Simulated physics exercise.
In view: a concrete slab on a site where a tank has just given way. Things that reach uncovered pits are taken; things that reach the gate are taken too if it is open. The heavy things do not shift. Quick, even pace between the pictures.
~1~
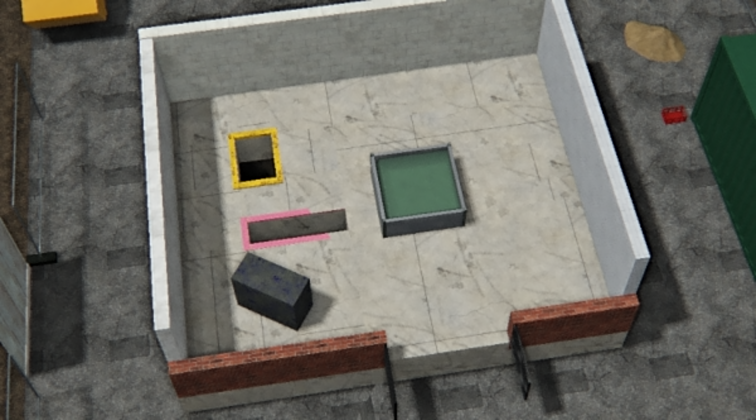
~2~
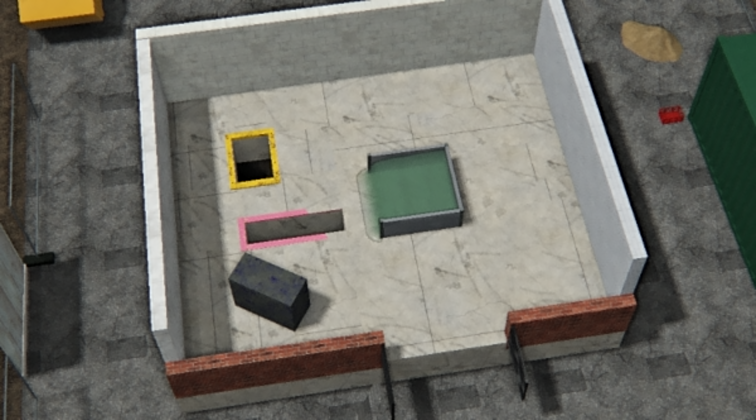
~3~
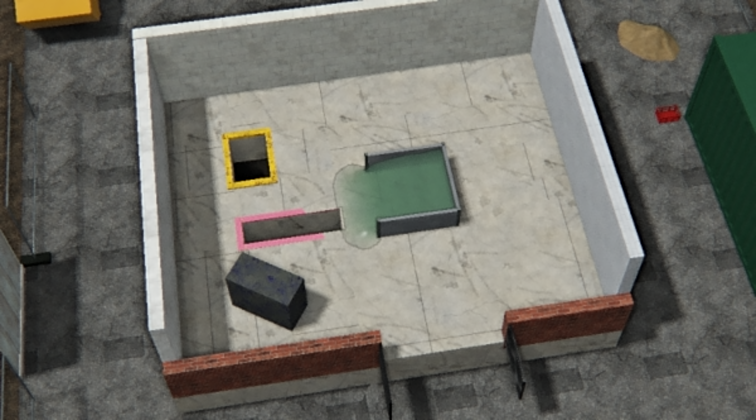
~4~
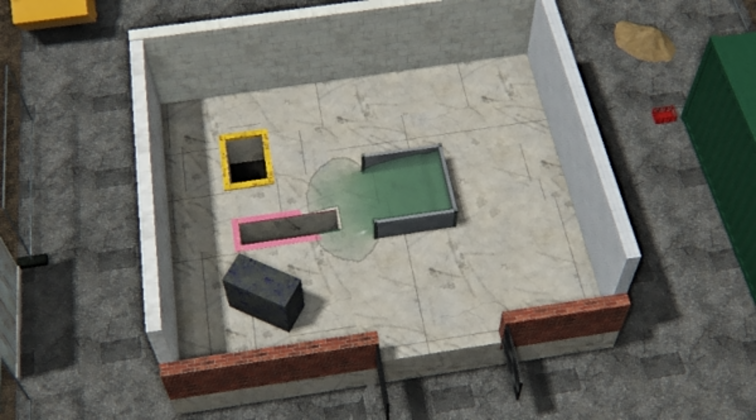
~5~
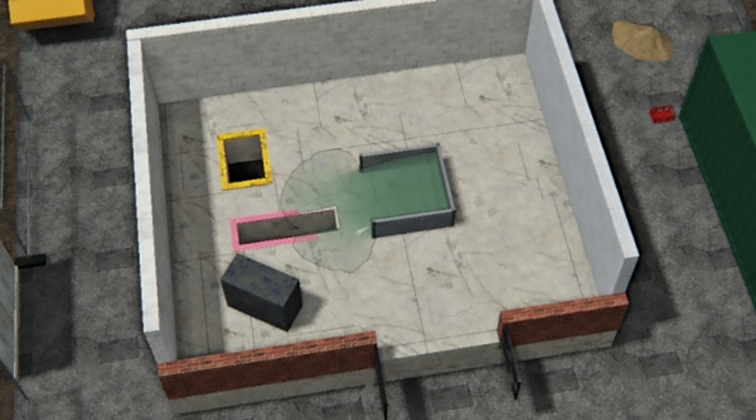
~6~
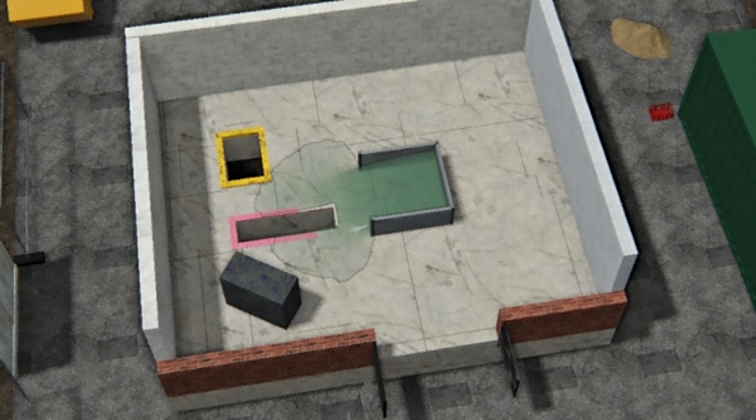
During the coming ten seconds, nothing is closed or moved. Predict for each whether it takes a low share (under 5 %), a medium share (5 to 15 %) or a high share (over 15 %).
Prediction: The gate takes a low share; the yellow pit takes a medium share; the pink pit takes a high share.
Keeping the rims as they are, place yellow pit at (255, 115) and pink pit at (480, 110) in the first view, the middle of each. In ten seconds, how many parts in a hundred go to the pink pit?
Pink: 0 %.
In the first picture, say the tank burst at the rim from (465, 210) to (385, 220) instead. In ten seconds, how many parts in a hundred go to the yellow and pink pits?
In percent: Yellow 0, pink 2.
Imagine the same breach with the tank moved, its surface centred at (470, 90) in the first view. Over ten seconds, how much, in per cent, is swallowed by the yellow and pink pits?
After ten seconds: Yellow pit 20 percent, pink pit 25 percent.
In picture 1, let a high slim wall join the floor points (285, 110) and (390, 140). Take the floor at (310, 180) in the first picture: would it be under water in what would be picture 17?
Submerged.
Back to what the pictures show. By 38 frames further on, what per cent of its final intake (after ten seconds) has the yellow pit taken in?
It comes to around 100 percent of the ten-second total.
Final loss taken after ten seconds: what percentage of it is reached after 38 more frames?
My figure: 90 percent.
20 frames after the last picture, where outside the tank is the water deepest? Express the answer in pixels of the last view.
Somewhere near (170, 255).
A moment on, water covers 20 % of the floor; the gate 0 %, the yellow pit 1 %, the pink pit 18 %.
Next, water covers 20 % of the floor; the gate 0 %, the yellow pit 6 %, the pink pit 29 %.
Then, water covers 25 % of the floor; the gate 0 %, the yellow pit 8 %, the pink pit 36 %.
Later, water covers 30 % of the floor; the gate 0 %, the yellow pit 9 %, the pink pit 43 %.
In the end, water covers 30 % of the floor; the gate 0 %, the yellow pit 9 %, the pink pit 47 %.
